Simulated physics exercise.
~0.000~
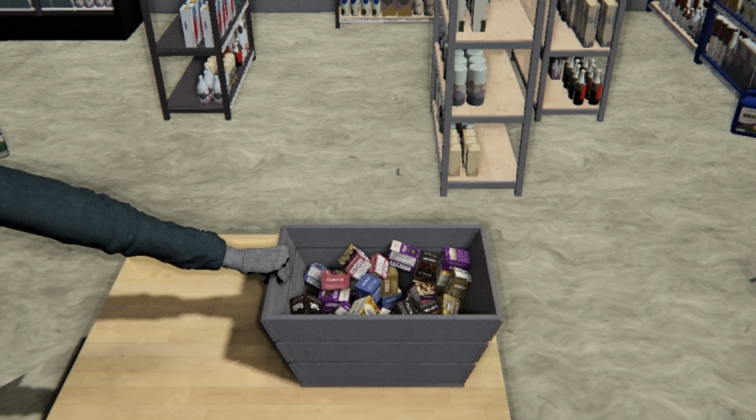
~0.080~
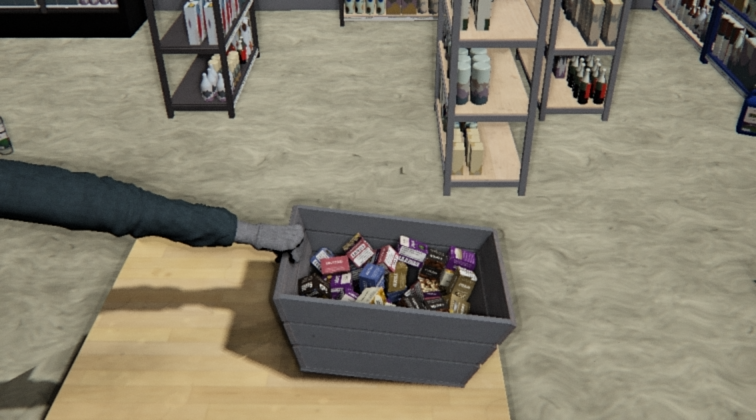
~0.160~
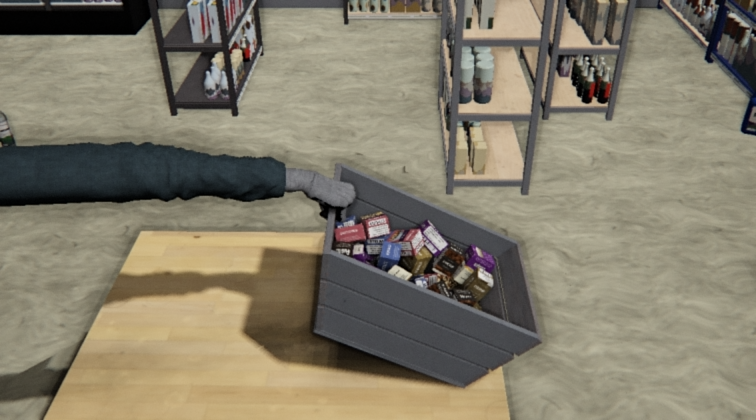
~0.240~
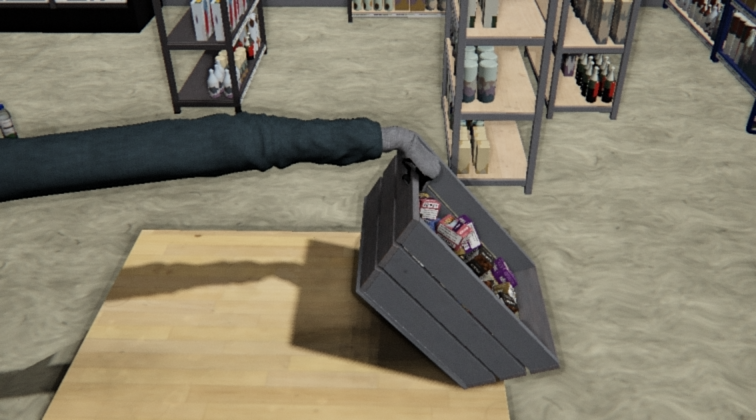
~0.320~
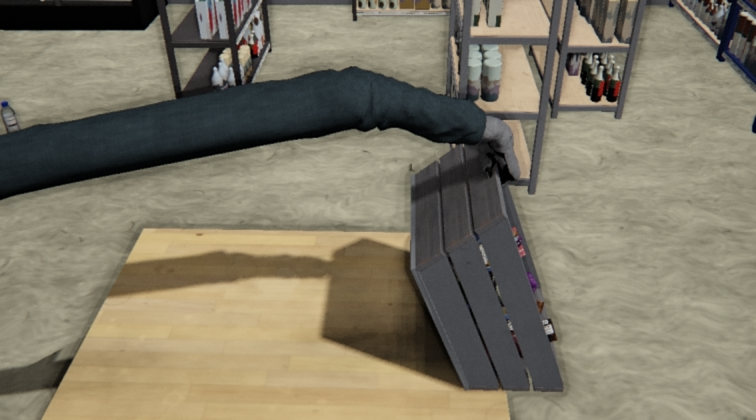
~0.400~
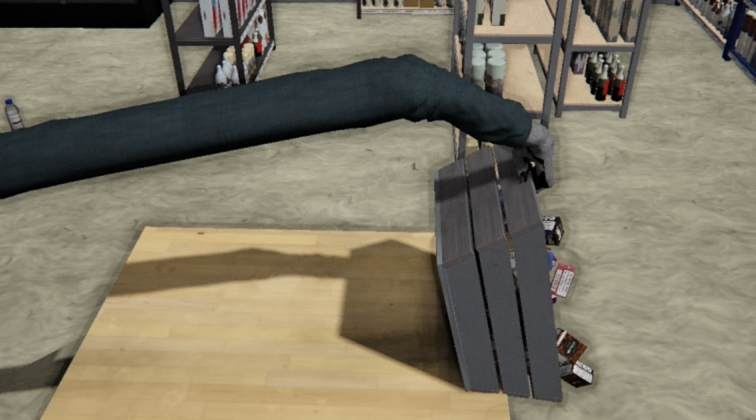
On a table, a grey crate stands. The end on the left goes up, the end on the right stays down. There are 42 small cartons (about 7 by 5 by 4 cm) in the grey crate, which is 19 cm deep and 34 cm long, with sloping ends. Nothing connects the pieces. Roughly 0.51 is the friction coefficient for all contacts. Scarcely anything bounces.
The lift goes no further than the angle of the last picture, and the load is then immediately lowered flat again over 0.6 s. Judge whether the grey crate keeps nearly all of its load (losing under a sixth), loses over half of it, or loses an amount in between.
It loses over half of its load.
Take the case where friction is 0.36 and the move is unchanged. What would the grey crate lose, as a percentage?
Then the grey crate sheds 60 per cent of its load.
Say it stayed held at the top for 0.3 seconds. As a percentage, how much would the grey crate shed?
Grey crate: 70%.
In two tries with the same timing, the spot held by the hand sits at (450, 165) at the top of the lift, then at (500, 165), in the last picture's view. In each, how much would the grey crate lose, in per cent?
Grey crate: 10 %, then 50 %.
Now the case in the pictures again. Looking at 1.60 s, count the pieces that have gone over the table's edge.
I'd estimate some 25 at that moment.
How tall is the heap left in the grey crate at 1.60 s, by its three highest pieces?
11 cm, more or less.
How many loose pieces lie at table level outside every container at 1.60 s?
Piece count: Roughly 0.
After 0.59 s, tilt 59°; the grey crate is down by 20 of 42.
After 0.83 s, tilt 15°; the grey crate is down by 27 of 42.
After 1.17 s, tilt 0°; the grey crate is down by 27 of 42.
Final count (at 1.60 s), the grey crate is down by 27 of 42. Asked share, 27 of 42, 64 per cent.
